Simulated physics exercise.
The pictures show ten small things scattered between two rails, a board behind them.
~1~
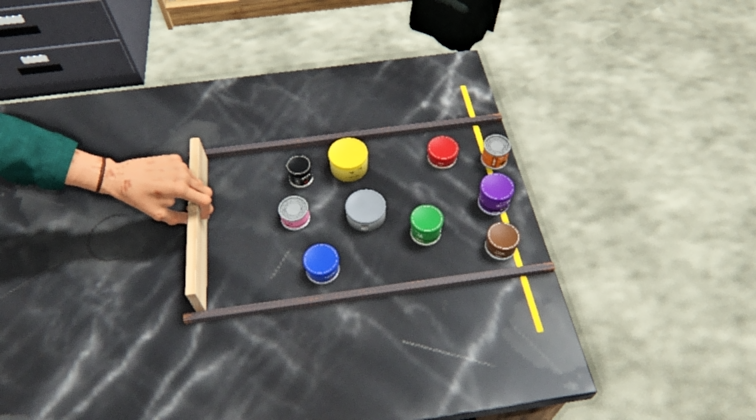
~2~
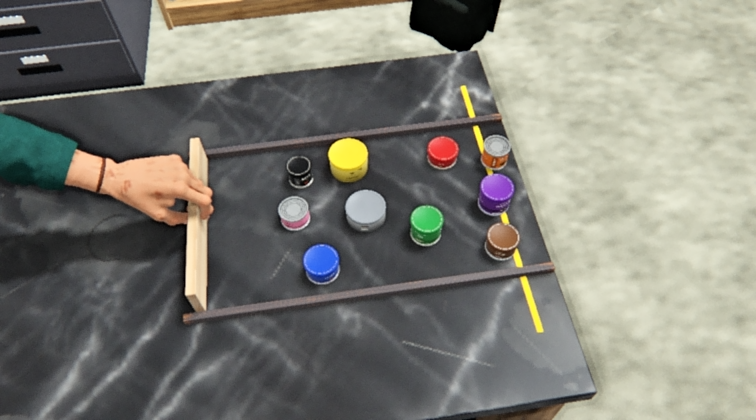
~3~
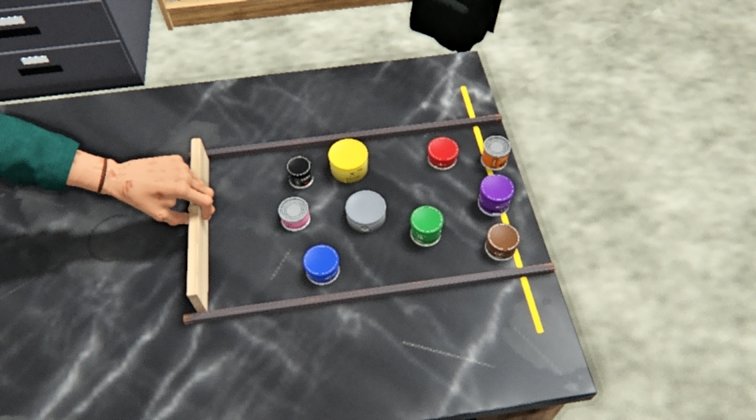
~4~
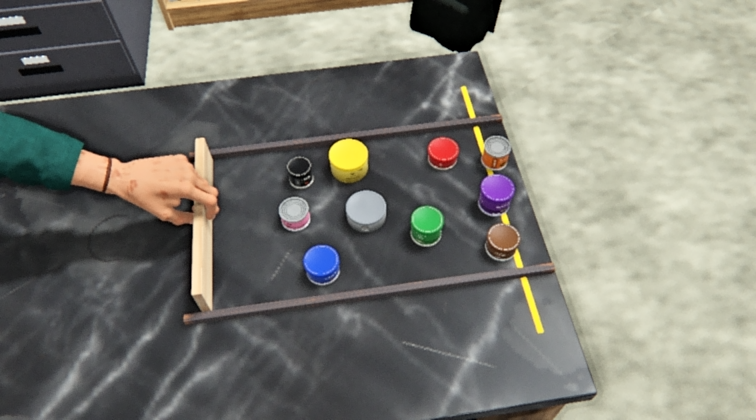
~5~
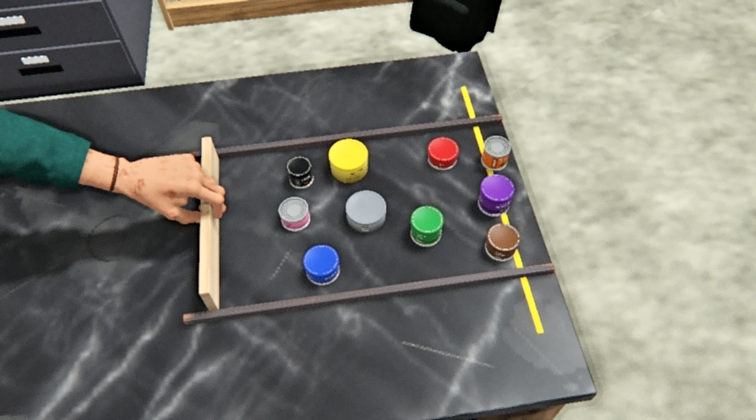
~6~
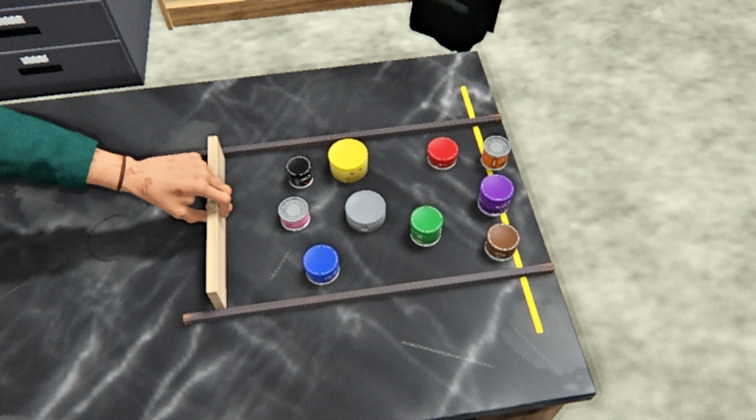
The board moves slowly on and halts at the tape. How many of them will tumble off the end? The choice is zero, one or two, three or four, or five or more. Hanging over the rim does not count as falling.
The way I see it, five or more of them end up off the end.
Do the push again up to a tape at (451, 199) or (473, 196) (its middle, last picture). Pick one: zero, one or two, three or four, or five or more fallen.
First none at all, then one or two.
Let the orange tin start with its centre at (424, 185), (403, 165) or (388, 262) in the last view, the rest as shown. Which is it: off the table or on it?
Try one it is not knocked off; try two it goes off the edge; try three it is not knocked off.
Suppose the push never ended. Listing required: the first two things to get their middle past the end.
Order, earliest first: Purple pot, orange tin.
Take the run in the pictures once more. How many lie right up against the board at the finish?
It touches 4.
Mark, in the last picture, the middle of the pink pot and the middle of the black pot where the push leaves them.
The one named first is at (507, 177), the next at (499, 155).
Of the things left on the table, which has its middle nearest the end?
It's the grey tub that is foremost.
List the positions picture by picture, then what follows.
Orange tin (496, 152); purple pot (495, 195); brown pot (502, 241); board (198, 220); tape (496, 192), in the first picture.
Purple pot (495, 195); black pot (300, 172), in the second picture.
Brown pot (502, 242); board (199, 221), in the third picture.
Orange tin (496, 154); blue tin (322, 265), in the fourth picture.
Purple pot (496, 196); red tin (443, 154), in the fifth picture.
Orange tin (495, 154); purple pot (495, 196); brown pot (502, 242); board (217, 218); tape (496, 193), in the sixth picture.
Early on, none off yet; orange tin at rest near (495, 154); purple pot at rest near (495, 196); brown pot at rest near (502, 242).
Finally, the number that fall off is five or more; lost, green pot, red tin, brown pot, purple pot and orange tin.
